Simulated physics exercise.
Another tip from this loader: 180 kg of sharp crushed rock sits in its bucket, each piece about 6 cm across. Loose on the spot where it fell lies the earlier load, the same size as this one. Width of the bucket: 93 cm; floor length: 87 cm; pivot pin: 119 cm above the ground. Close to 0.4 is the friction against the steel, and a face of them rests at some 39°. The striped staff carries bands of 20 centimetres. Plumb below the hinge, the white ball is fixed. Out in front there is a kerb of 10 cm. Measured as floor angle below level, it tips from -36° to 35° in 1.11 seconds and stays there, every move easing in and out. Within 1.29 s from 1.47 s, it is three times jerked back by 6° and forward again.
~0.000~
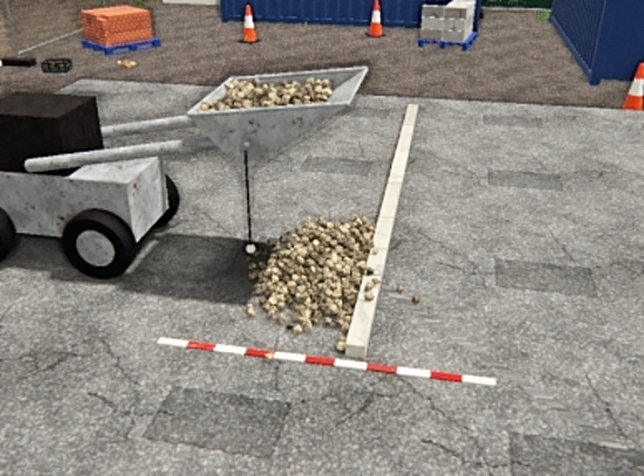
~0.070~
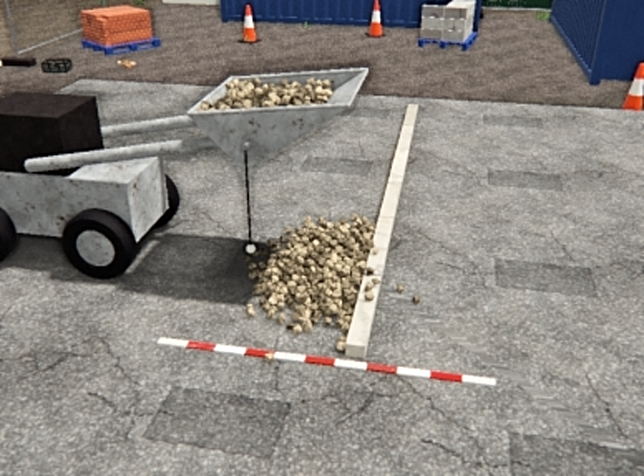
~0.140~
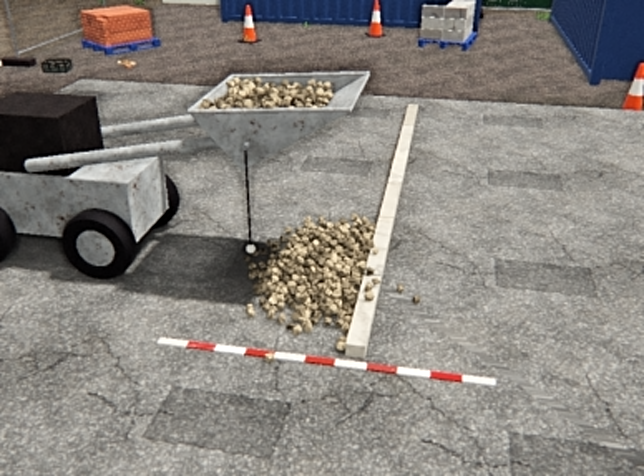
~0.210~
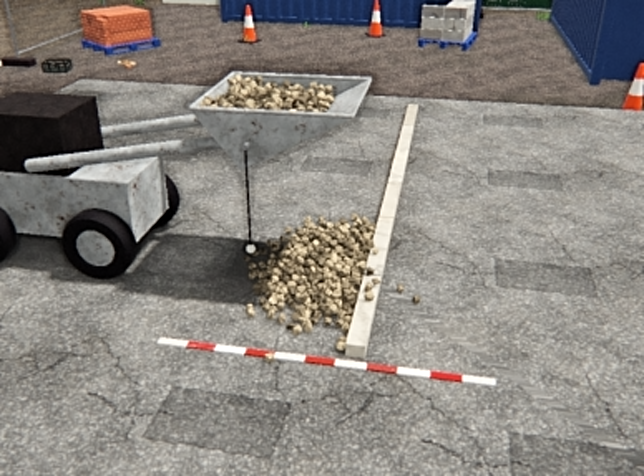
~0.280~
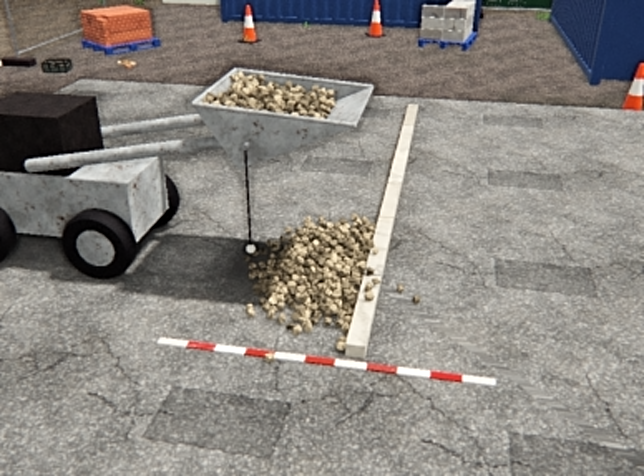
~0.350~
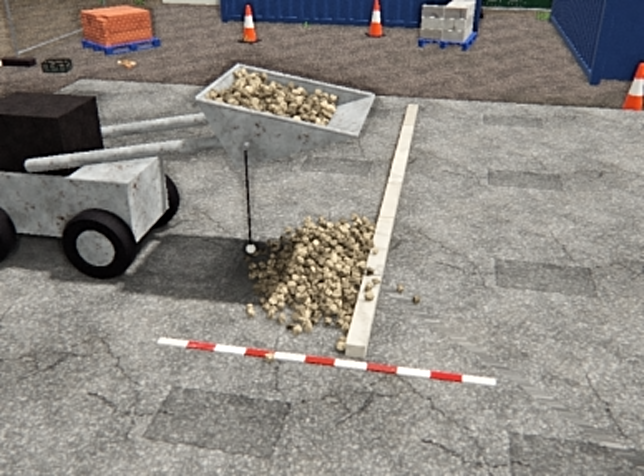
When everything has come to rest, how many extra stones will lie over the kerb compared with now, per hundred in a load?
About 77 per hundred.
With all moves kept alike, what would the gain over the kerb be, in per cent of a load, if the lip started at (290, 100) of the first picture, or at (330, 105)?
Roughly 15 per cent, then 60 per cent.
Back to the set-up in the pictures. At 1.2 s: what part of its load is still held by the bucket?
Near 95 per cent of the load is held.
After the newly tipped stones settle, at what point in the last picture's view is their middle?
Their centre ends up near (406, 268).
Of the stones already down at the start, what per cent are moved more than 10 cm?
0 %.
After 0.8 s the floor is at 24°; in per cent of one load, 100 in the bucket, 100 on this side of the kerb; the foremost stones are at (380, 276).
After 1.2 s the floor is at 35°; in per cent of one load, 95 in the bucket, 105 on this side of the kerb; the foremost stones are at (380, 276).
After 3.2 s the floor is at 35°; in per cent of one load, 0 in the bucket, 122 on this side of the kerb, 78 over the kerb; the foremost stones are at (520, 270).
After 5.6 s the floor is at 35°; in per cent of one load, 0 in the bucket, 122 on this side of the kerb, 78 over the kerb; the foremost stones are at (520, 270). Net gain over the kerb, 77.
